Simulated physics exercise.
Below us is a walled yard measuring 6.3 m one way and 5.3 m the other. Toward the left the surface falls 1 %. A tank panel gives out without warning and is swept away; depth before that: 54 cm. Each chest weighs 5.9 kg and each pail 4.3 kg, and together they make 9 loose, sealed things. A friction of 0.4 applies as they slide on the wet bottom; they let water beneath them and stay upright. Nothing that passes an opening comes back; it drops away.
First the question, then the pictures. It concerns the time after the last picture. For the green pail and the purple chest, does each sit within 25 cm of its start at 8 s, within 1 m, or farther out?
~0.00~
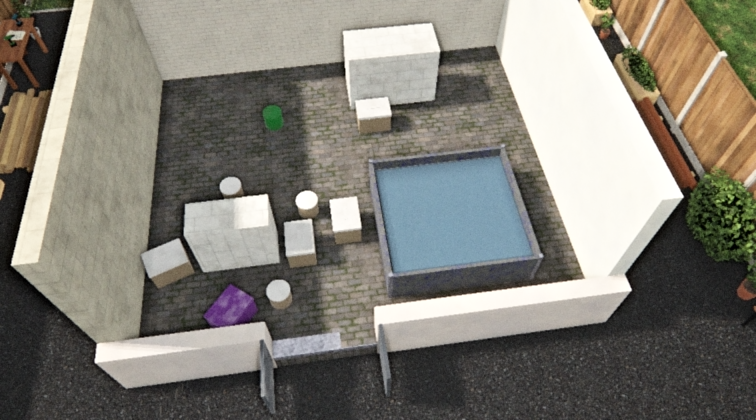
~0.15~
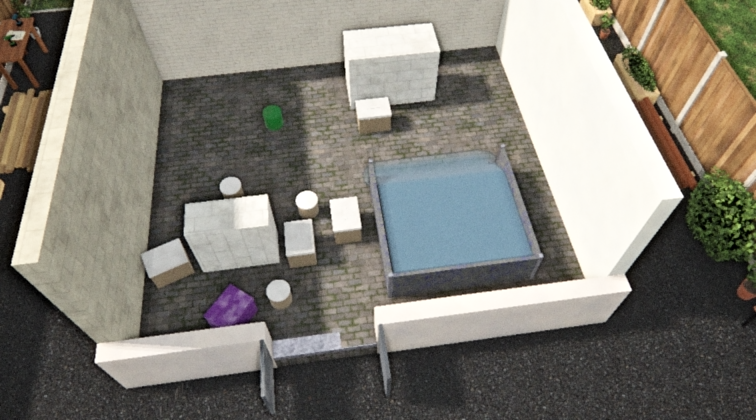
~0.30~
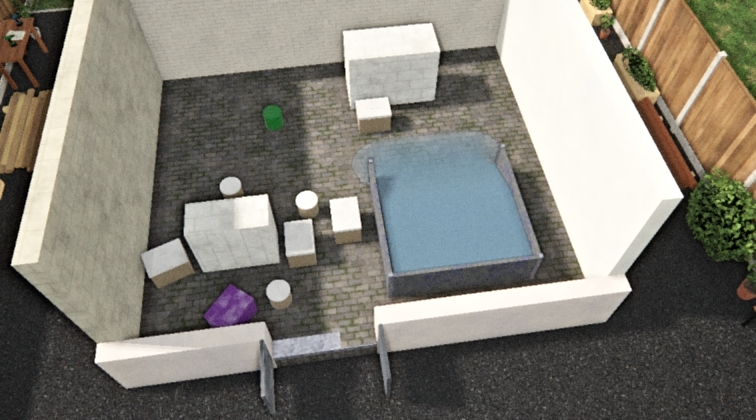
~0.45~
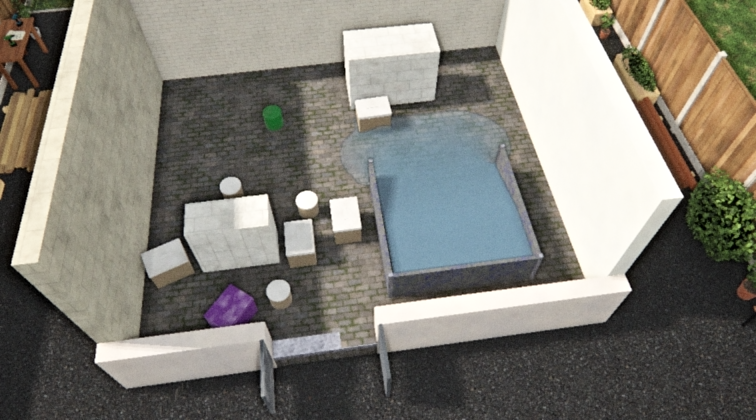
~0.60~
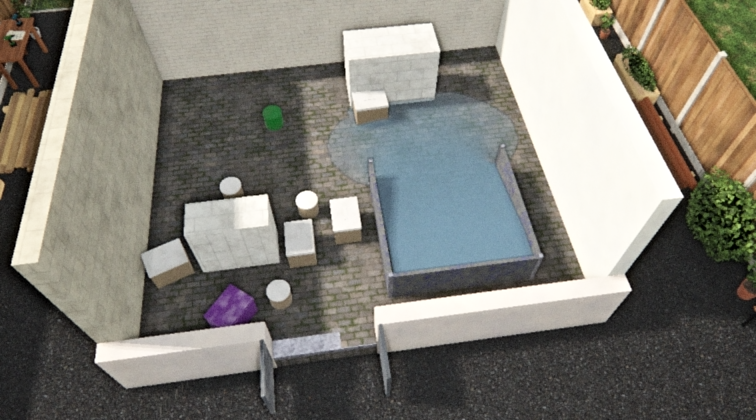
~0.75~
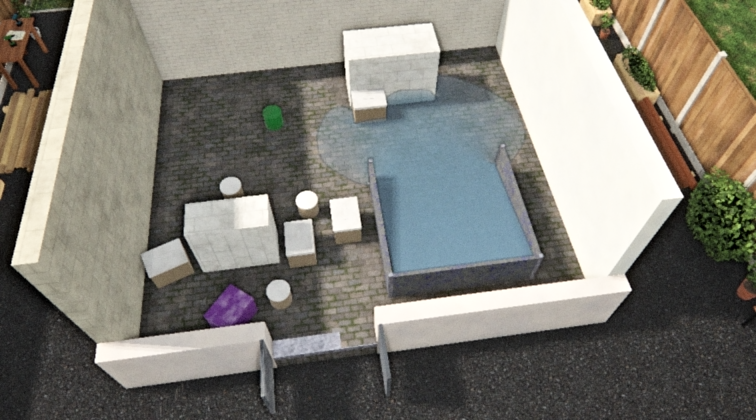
Green pail: Far displaced, purple chest: Modestly displaced.
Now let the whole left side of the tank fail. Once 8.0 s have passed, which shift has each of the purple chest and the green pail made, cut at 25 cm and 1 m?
If so, the purple chest is washed away, the green pail is washed away.
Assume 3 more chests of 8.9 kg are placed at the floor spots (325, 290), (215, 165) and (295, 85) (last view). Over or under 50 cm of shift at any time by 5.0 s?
In sequence: Stays within; goes beyond; goes beyond.
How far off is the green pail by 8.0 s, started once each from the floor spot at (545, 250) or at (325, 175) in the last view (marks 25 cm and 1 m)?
I'd say it lands far off on the first try and it does not really move on the second.
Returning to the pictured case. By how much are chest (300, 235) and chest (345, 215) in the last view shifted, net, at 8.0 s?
In turn: 30 cm, 30 cm.
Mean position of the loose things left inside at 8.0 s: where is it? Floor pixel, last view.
Around (289, 253).
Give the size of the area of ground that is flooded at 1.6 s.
Some 14 m2.
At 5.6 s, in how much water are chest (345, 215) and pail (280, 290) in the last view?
Around 0 cm and 0 cm.
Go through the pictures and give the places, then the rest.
The green pail at (272, 112), on the bottom; the purple chest at (229, 307), on the bottom; 3.7 m2 under water; 0 of 9 have shifted, in the first frame.
The green pail at (272, 112), on the bottom; the purple chest at (229, 307) rests on the ground; water covers 4.6 m2; 0 of 9 have shifted, in the second frame.
The green pail at (272, 112) rests on the ground; the purple chest at (229, 307) rests on the ground; 5.8 m2 under water; 0 of 9 have shifted, in the third frame.
The green pail at (272, 112), on the bottom; the purple chest at (229, 307), on the bottom; 7.1 m2 under water; 0 of 9 have shifted, in the fourth frame.
The green pail at (272, 112), on the bottom; the purple chest at (229, 307), on the bottom; 8.5 m2 under water; 1 of 9 have shifted, in the fifth frame.
The green pail at (272, 112), on the bottom; the purple chest at (229, 307) rests on the ground; 9.6 m2 under water; 1 of 9 have shifted, in the sixth frame.
After 1.6 s the green pail is near (272, 112), 0.0 m from its start, aground; the purple chest is near (229, 307), 0.0 m from its start, aground; 0 of 9 are out; 1 afloat.
After 3.6 s the green pail is near (172, 119), 1.6 m from its start, afloat; the purple chest is near (229, 307), 0.0 m from its start, aground; 0 of 9 are out; 2 afloat.
After 5.6 s the green pail is near (206, 161), 1.4 m from its start, afloat; the purple chest is near (231, 308), 0.0 m from its start, aground; 0 of 9 are out; 3 afloat.
After 8.0 s the green pail is near (320, 205), 2.1 m from its start, aground; the purple chest is near (266, 267), 0.7 m from its start, afloat; 0 of 9 are out; 5 afloat.
